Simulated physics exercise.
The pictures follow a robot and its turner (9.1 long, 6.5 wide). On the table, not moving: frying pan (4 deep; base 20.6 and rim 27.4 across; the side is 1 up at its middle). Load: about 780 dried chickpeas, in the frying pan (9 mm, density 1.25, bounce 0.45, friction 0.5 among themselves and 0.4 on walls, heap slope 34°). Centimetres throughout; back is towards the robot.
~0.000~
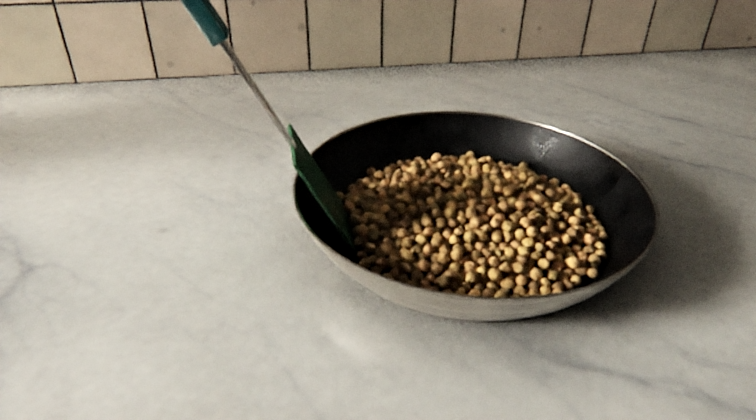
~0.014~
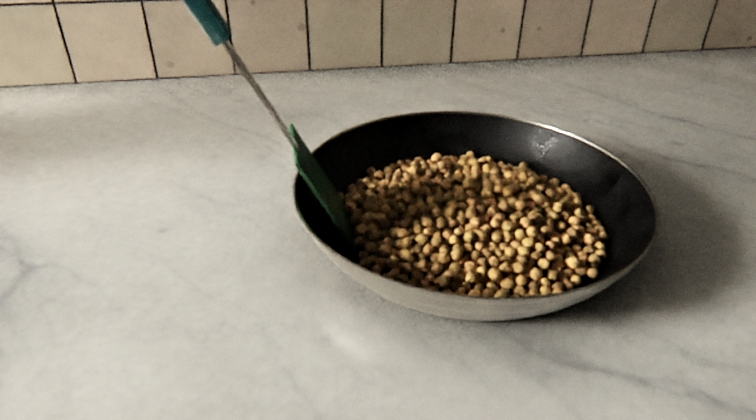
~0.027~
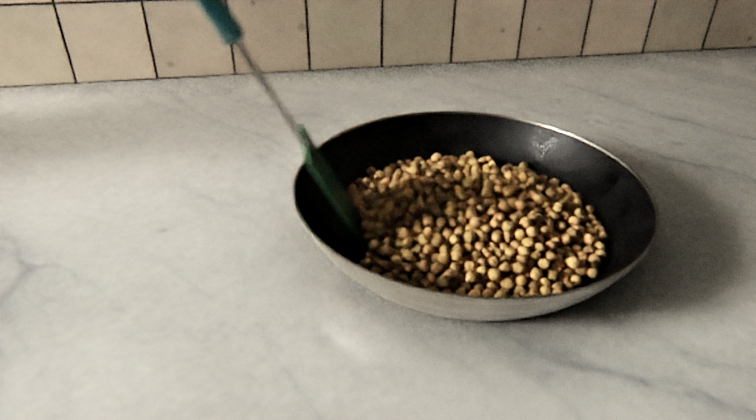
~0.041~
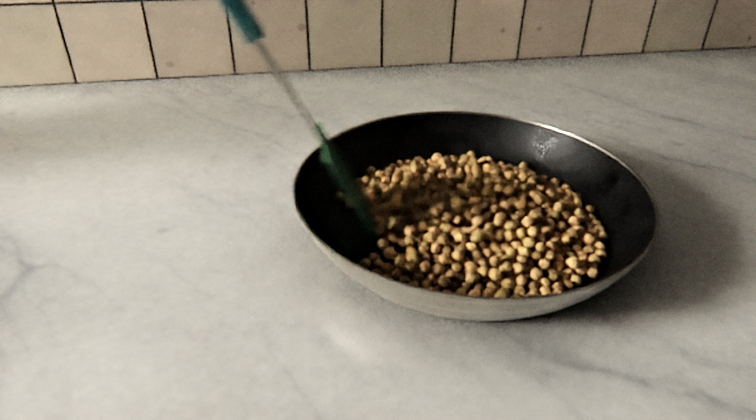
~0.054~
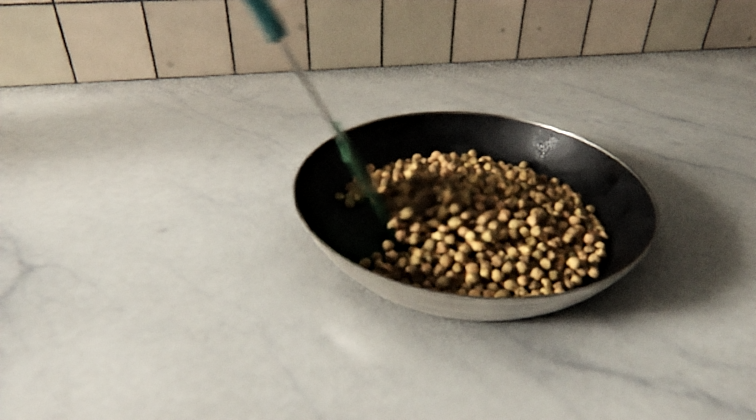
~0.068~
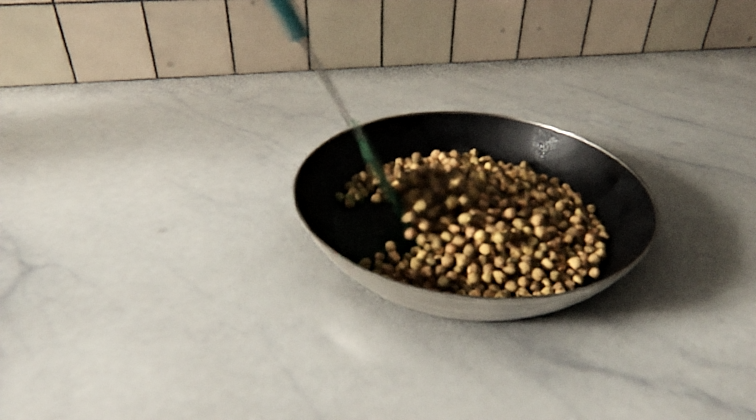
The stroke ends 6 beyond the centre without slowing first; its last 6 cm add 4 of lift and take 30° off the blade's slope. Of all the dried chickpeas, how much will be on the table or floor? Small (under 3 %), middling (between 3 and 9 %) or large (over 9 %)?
On the table or floor the share is middling, between 3 and 9 %.
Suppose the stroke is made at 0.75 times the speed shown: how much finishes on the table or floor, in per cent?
Some 0 per cent.
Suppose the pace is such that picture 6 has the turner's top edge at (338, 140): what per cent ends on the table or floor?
Some 0 per cent.
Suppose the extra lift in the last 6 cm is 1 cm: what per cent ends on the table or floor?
About 0 per cent.
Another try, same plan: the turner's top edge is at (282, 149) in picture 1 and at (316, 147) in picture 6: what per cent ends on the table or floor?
Some 0 per cent.
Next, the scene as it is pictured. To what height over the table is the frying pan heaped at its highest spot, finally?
Some 4.0 cm.
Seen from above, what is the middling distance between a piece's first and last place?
Roughly 3 cm.
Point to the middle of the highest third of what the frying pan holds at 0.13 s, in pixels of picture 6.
Near (501, 194).
By 0.10 s, sloping 63°, highest piece 7 above the table; 783 in the frying pan.
By 0.13 s, sloping 52°, highest piece 8 above the table; 783 in the frying pan.
By 0.35 s, sloping 33°, highest piece 5 above the table; 735 in the frying pan, 46 on the table or floor, 2 on the blade or in flight.
By 1.40 s, sloping 33°, highest piece 4 above the table; 735 in the frying pan, 48 on the table or floor.
Final count, 735 in the frying pan, 48 on the table or floor. That is 6 % on the table or floor.
